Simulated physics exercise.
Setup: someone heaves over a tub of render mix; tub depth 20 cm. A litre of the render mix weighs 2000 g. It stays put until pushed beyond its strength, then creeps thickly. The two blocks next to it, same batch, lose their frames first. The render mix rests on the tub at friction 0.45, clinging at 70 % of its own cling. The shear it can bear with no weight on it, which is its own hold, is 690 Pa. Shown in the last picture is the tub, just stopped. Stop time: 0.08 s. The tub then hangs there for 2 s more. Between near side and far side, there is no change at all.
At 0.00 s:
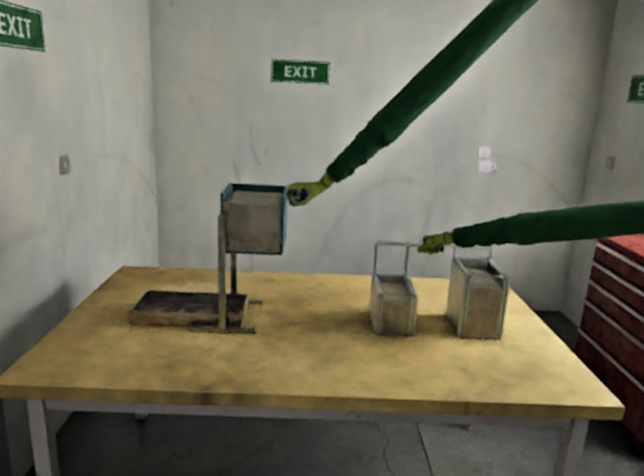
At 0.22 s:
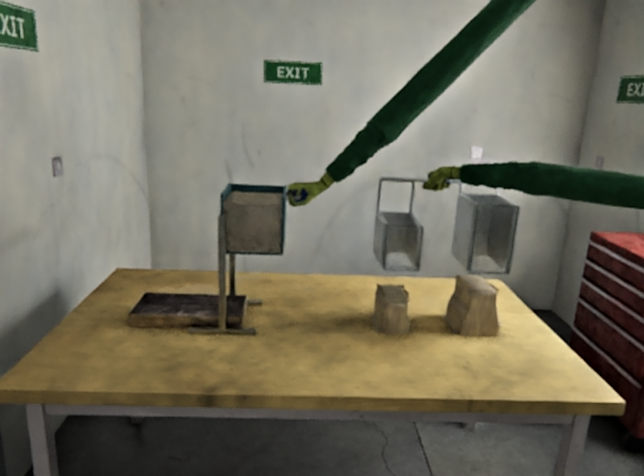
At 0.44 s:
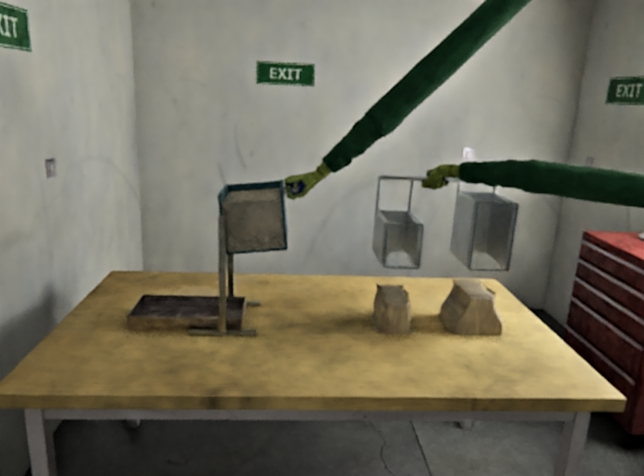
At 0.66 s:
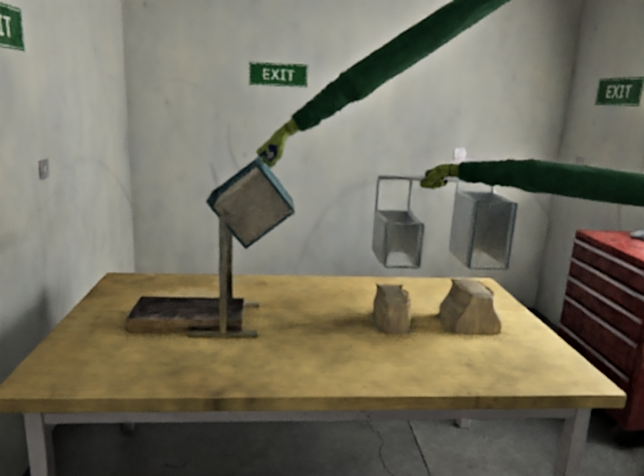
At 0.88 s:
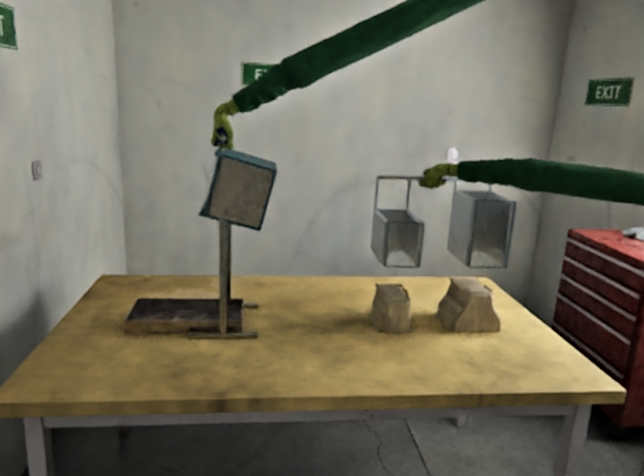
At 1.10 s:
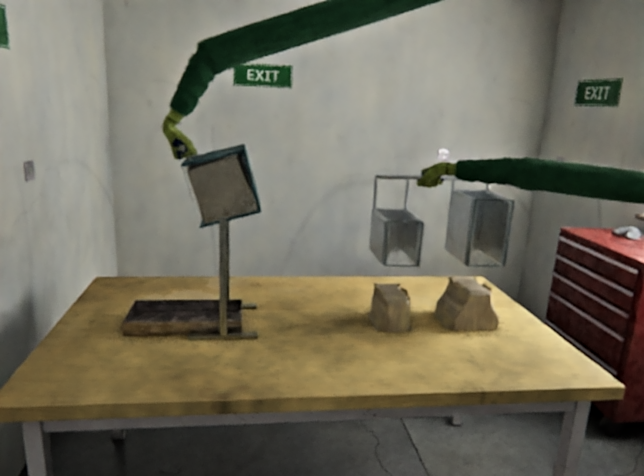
The video shows a green-sleeved arm lifting two metal molds off two gray-brown blocks on a table, the right block slumping lower and wider, while another arm rotates a raised tub of gray mix counterclockwise on its stand.
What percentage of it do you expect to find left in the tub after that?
About 36 percent is left in the tub.
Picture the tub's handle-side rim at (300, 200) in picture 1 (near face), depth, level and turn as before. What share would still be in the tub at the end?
30 %.
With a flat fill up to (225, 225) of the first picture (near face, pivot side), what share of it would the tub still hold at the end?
I'd put it close to 60 in a hundred.
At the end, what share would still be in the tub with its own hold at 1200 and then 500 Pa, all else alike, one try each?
It'd be some 40 percent the first time and some 35 percent the second.
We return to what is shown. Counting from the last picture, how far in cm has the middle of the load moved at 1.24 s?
Something like 6 cm, I'd say.
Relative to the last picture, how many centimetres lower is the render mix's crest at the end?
Roughly 13 cm.
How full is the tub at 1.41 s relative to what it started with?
About 40 %.
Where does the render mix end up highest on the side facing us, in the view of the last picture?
Looking at the last picture, I'd put it at about (226, 195).
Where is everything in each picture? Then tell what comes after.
The first frame shows handle-side rim at (282, 197), tilt 0 degrees; crest of the render mix at (266, 204); block heights 13 cm, 21 cm (left to right).
The second frame shows handle-side rim at (282, 197), tilt 0 degrees; crest of the render mix at (267, 204); block heights 13 cm, 18 cm (left to right).
The third frame shows handle-side rim at (280, 191), tilt 7 degrees; crest of the render mix at (277, 199); block heights 13 cm, 16 cm (left to right).
The fourth frame shows handle-side rim at (255, 165), tilt 39 degrees; crest of the render mix at (258, 174); block heights 13 cm, 16 cm (left to right).
The fifth frame shows handle-side rim at (215, 155), tilt 76 degrees; crest of the render mix at (227, 160); block heights 13 cm, 16 cm (left to right).
The sixth frame shows handle-side rim at (182, 167), tilt 106 degrees; crest of the render mix at (233, 156); block heights 13 cm, 16 cm (left to right).
After 1.24 s, the tub is at 106 degrees and holds 78 %.
After 1.41 s, the tub is at 106 degrees and holds 38 %.
After 1.58 s, the tub is at 106 degrees and holds 36 %.
After 1.75 s, the tub is at 106 degrees and holds 36 %.
After 3.10 s, the tub is at 106 degrees and holds 36 %.
